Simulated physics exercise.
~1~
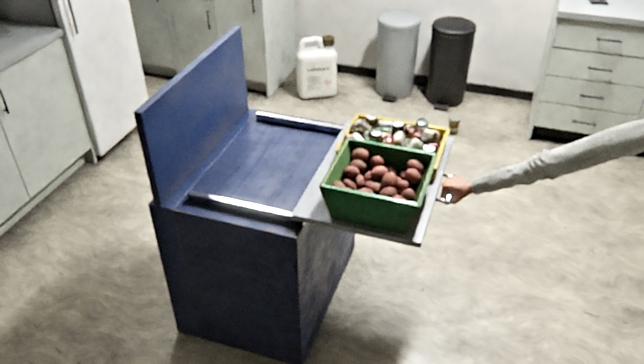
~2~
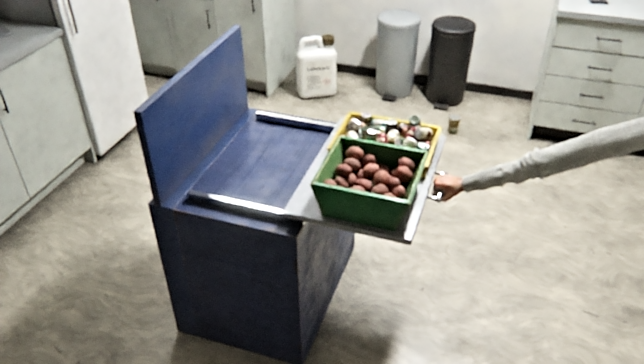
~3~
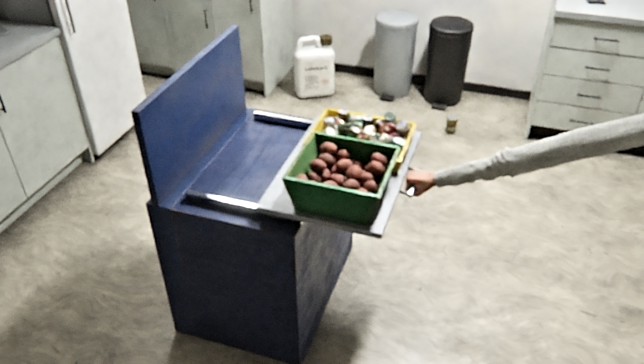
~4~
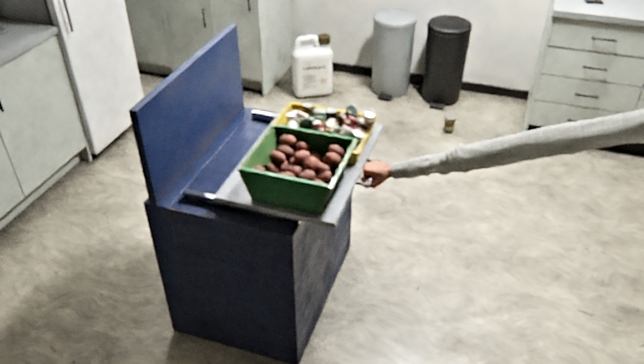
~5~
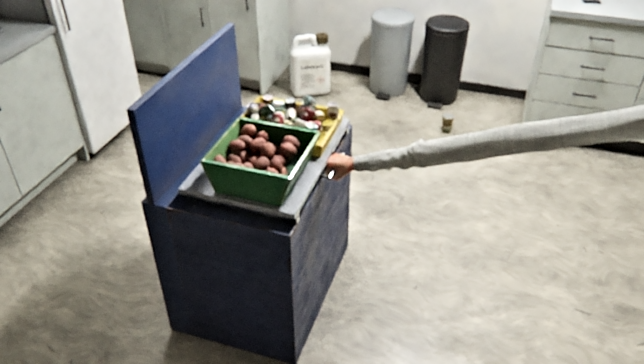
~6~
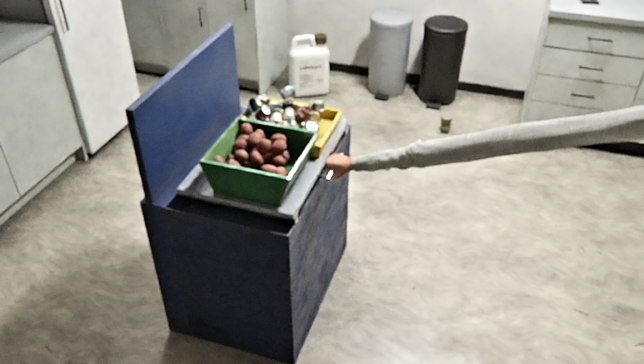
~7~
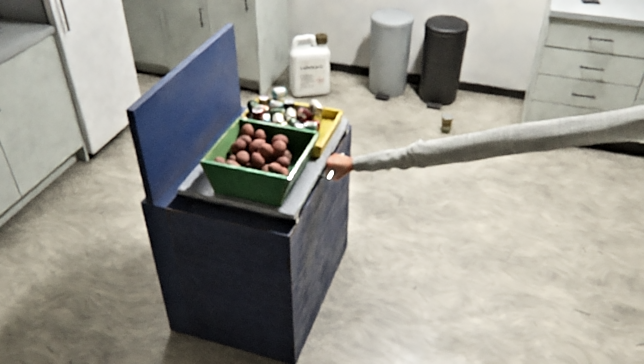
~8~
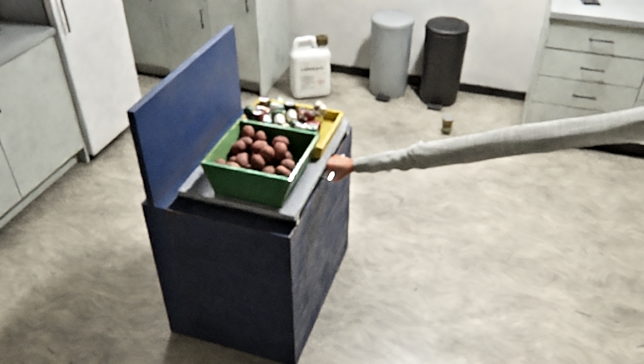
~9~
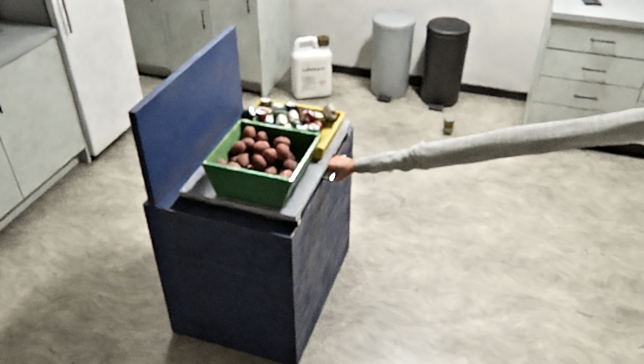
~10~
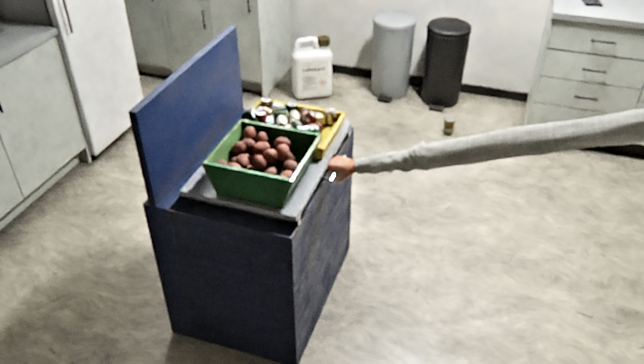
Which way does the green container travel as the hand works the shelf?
The green container moves to the left, riding on the shelf towards the blue back panel.
A grey sliding shelf sticks out to the right from the top of a dark blue cabinet in a kitchen-like room, seen from above by a slightly swaying camera. It carries a green container of red potatoes in front and a yellow container of small cans behind. A hand at the end of a long grey sleeve pushes the shelf left, towards the upright blue back panel. The shelf stops over the cabinet, and the cans shift left in their container. At the end everything rests, with the potatoes still in the green container and most cans still in the yellow one.
